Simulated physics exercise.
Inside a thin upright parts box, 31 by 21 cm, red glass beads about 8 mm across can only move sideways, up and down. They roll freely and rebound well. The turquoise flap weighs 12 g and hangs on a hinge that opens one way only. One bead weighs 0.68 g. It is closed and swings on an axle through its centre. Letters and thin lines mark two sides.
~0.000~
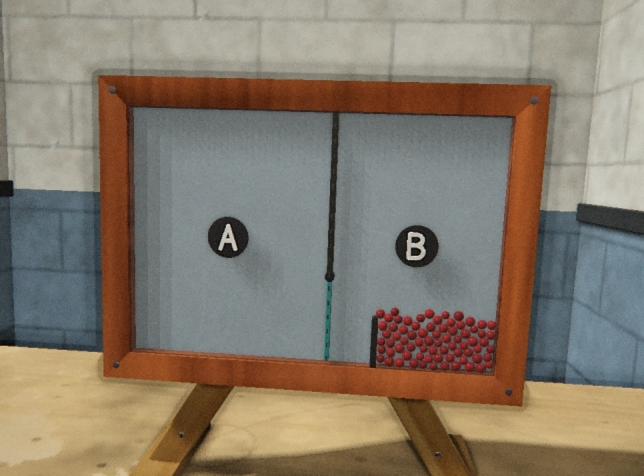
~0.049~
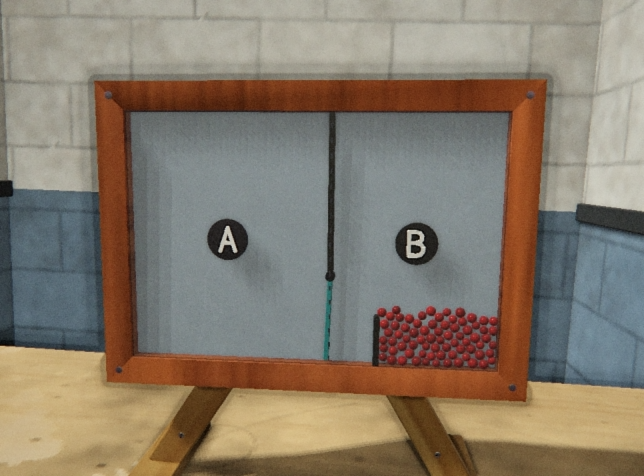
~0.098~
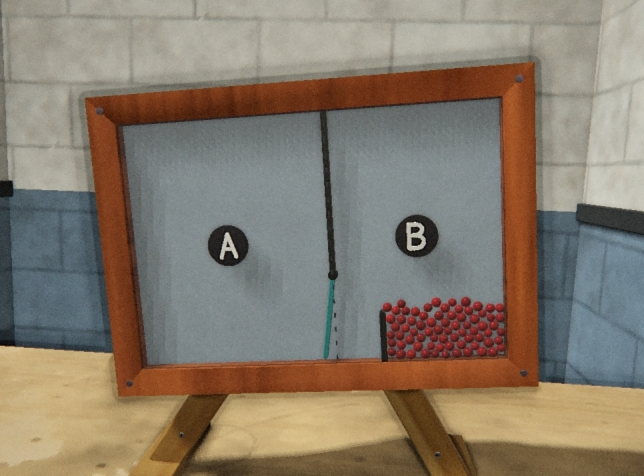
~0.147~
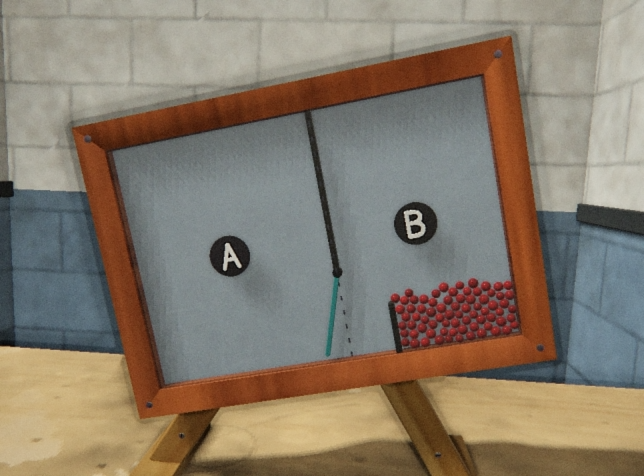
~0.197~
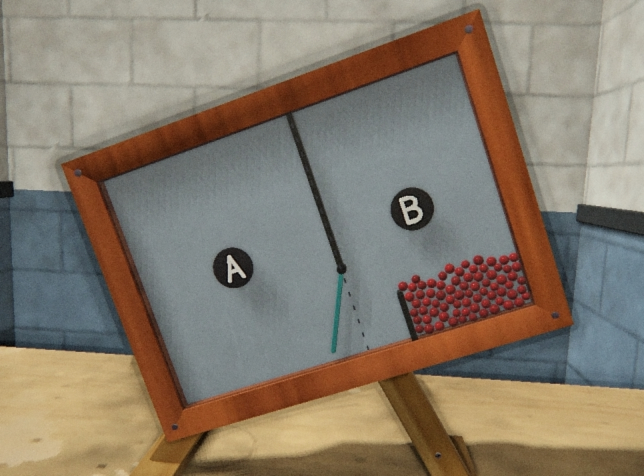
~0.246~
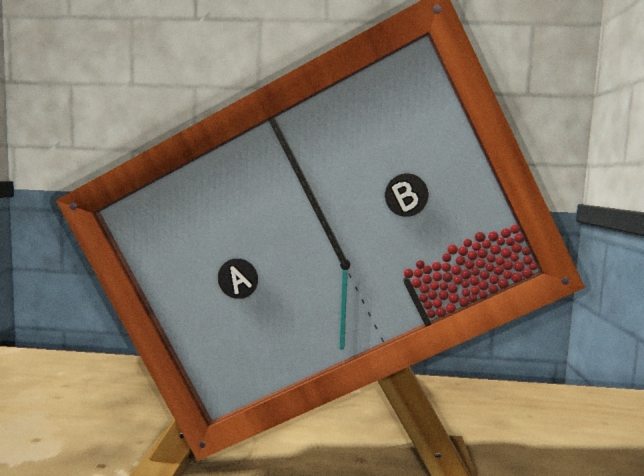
A wooden-framed box turns anticlockwise while red beads stay piled behind a short wall.
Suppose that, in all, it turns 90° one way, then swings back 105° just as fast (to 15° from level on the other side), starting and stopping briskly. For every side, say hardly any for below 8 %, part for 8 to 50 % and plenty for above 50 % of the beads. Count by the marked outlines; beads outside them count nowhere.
A plenty, B part.
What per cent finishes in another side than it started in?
Roughly 65 per cent.
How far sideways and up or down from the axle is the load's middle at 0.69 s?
About 5 cm right and 4 cm above.
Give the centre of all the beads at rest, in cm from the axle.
Some 4 cm left and 9 cm below.
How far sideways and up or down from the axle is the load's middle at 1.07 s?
About 1 cm right and 7 cm below.
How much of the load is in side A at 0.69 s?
Roughly 15 per cent.
After 0.69 s, it stands 90° anticlockwise; the beads' middle is 5 cm right of and 4 cm above the centre; A 15 %, B 85 %; turquoise flap open 65°.
After 1.07 s, it stands 38° anticlockwise; the beads' middle is 1 cm right of and 7 cm below the centre; A 50 %, B 50 %; turquoise flap open 49°.
After 1.46 s, it stands 15° clockwise; the beads' middle is 7 cm left of and 7 cm below the centre; A 70 %, B 30 %; turquoise flap open 30°.
Settled by 2.4 s, it stands 15° clockwise; A 65 %, B 35 %; turquoise flap open 24°.
